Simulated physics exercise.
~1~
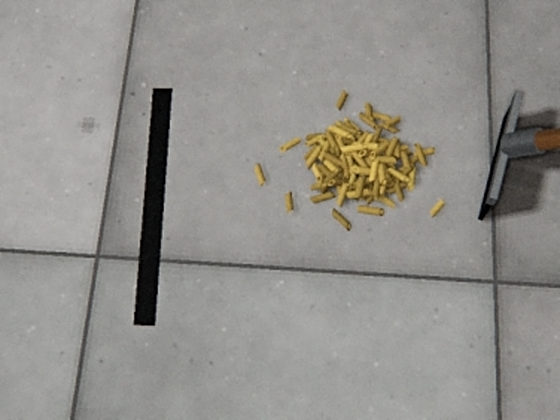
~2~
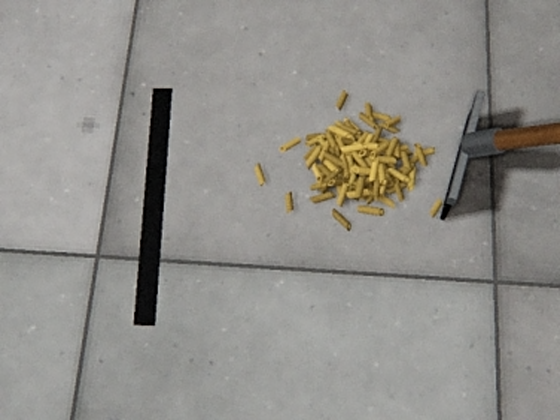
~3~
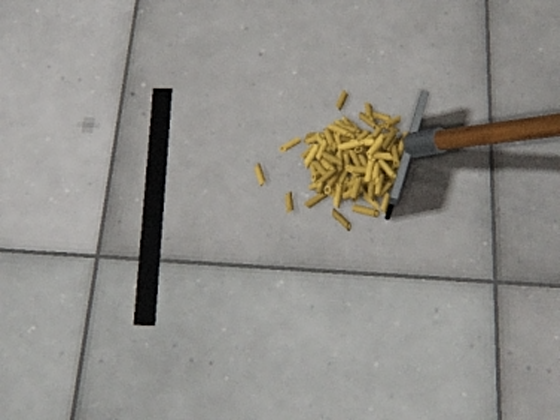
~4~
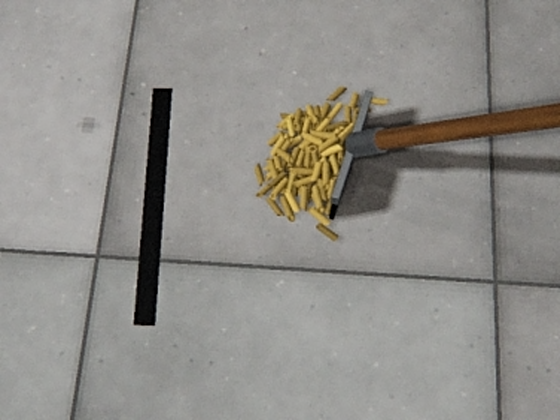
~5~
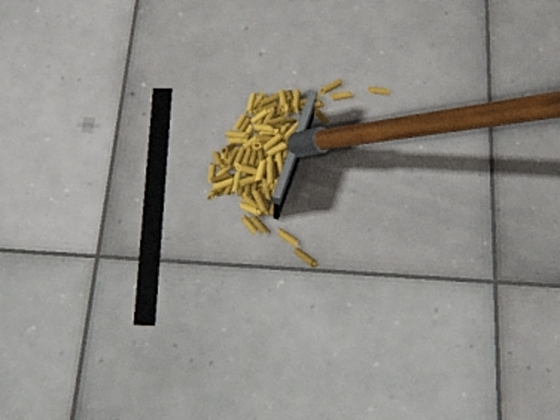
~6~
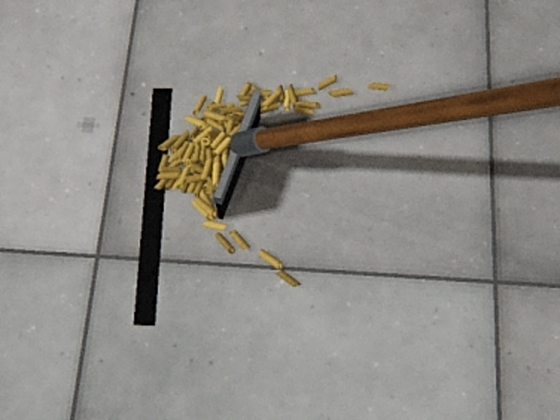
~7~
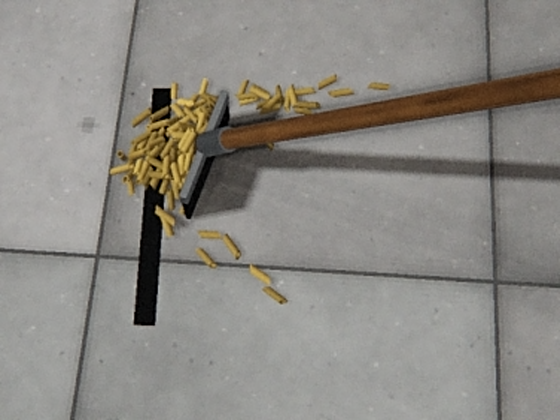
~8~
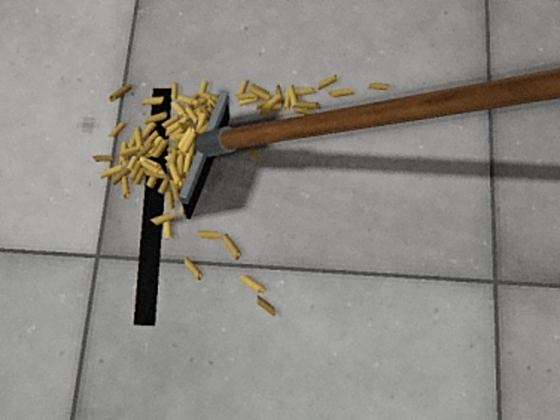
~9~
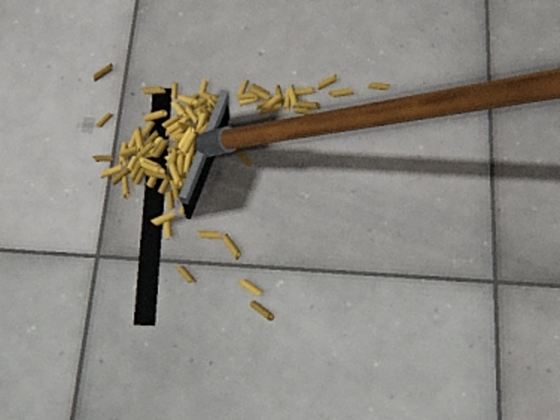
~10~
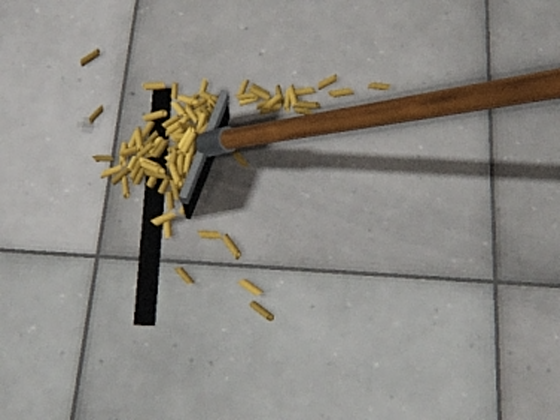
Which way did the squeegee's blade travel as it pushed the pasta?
The blade travelled to the left, towards the black strip, before it came to a stop.
